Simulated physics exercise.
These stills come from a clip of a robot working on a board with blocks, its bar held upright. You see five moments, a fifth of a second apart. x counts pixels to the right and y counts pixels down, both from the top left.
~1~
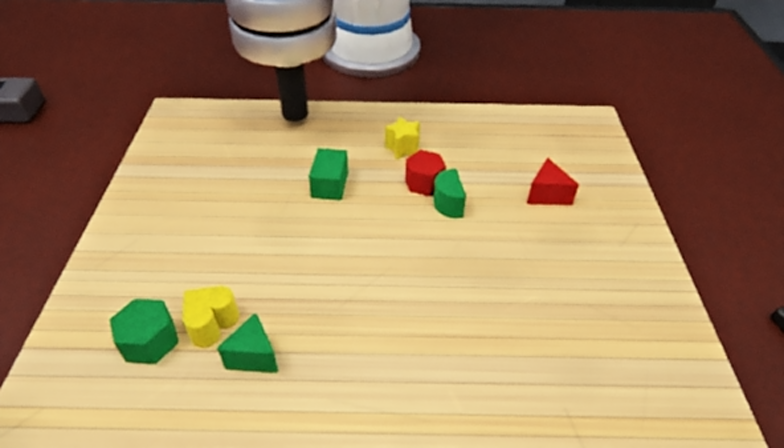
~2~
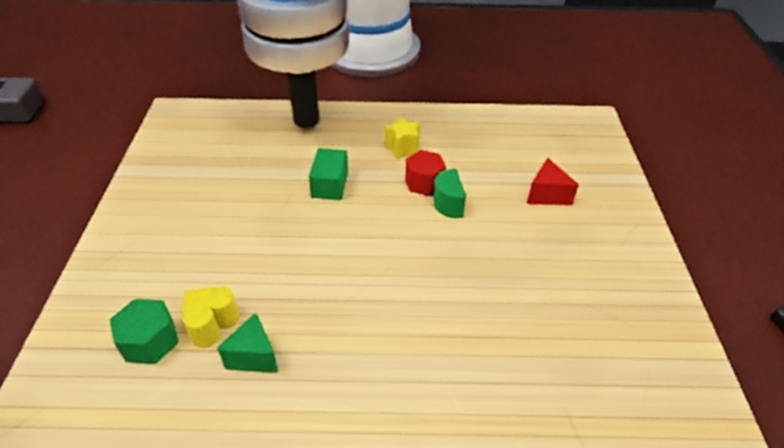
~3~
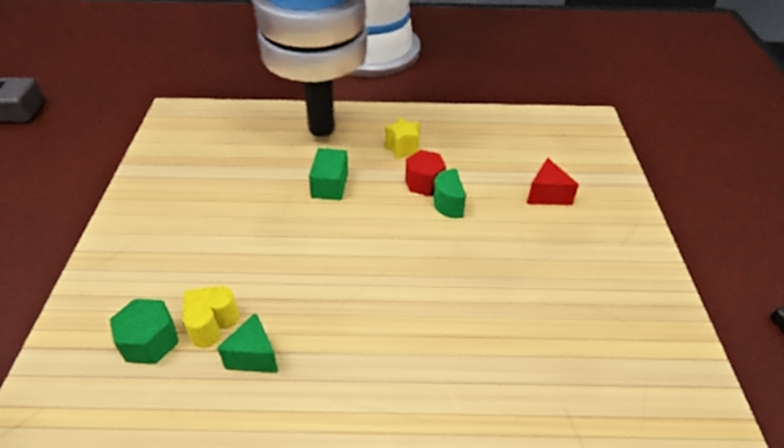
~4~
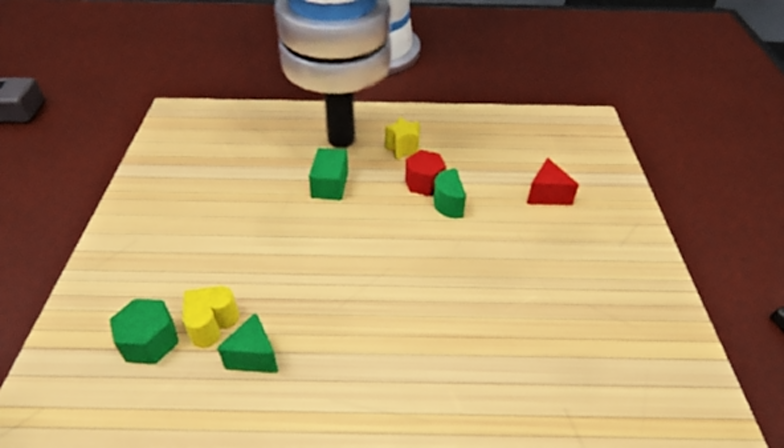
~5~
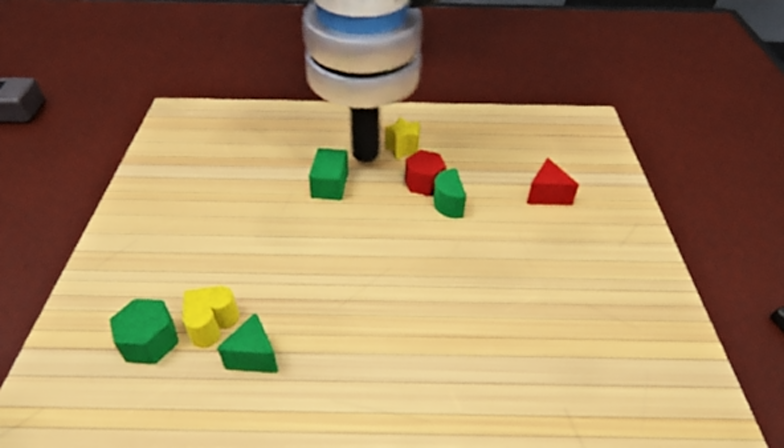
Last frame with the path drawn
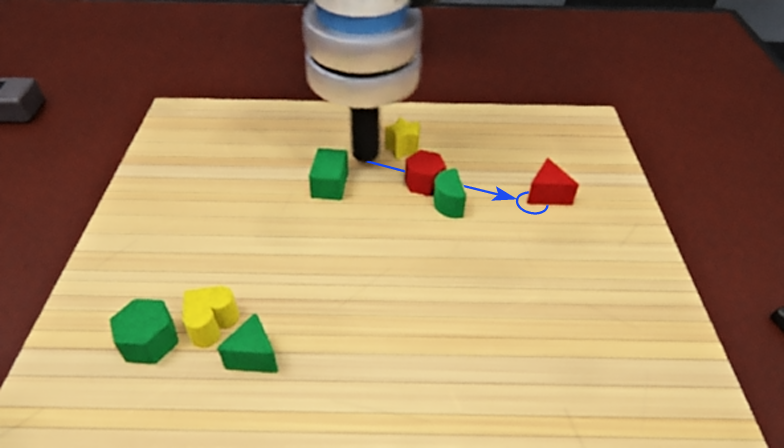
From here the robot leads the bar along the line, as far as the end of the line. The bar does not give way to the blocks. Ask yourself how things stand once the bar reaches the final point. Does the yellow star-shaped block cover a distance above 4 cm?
It seems not.
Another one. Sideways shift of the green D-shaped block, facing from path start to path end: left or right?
The shift goes right.
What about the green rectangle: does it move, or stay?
It is left in place.
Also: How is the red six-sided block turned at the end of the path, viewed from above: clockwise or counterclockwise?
Clockwise rotation.
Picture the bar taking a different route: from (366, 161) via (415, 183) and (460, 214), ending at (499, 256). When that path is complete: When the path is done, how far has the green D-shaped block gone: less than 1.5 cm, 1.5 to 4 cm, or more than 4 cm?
More than 4 cm.
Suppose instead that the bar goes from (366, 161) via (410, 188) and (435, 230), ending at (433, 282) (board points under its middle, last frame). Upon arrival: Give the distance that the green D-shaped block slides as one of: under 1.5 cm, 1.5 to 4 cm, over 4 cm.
It's set to move 1.5-4 cm.
The line goes straight from (366, 161) to (532, 203).
The first path, step by step. One third of the way, bar (419, 167); red six-sided block (447, 168); green D-shaped block (464, 191), turned 25° clockwise.
Two thirds of the way, bar (475, 181); red six-sided block (500, 188), turned 30° clockwise; green D-shaped block (487, 212), turned 95° clockwise.
At the end, bar (534, 195); green rectangle unmoved; yellow star-shaped block unmoved; red six-sided block (532, 205), turned 110° clockwise; green D-shaped block (488, 213), turned 100° clockwise; red triangular piece (565, 175), turned 35° anticlockwise.
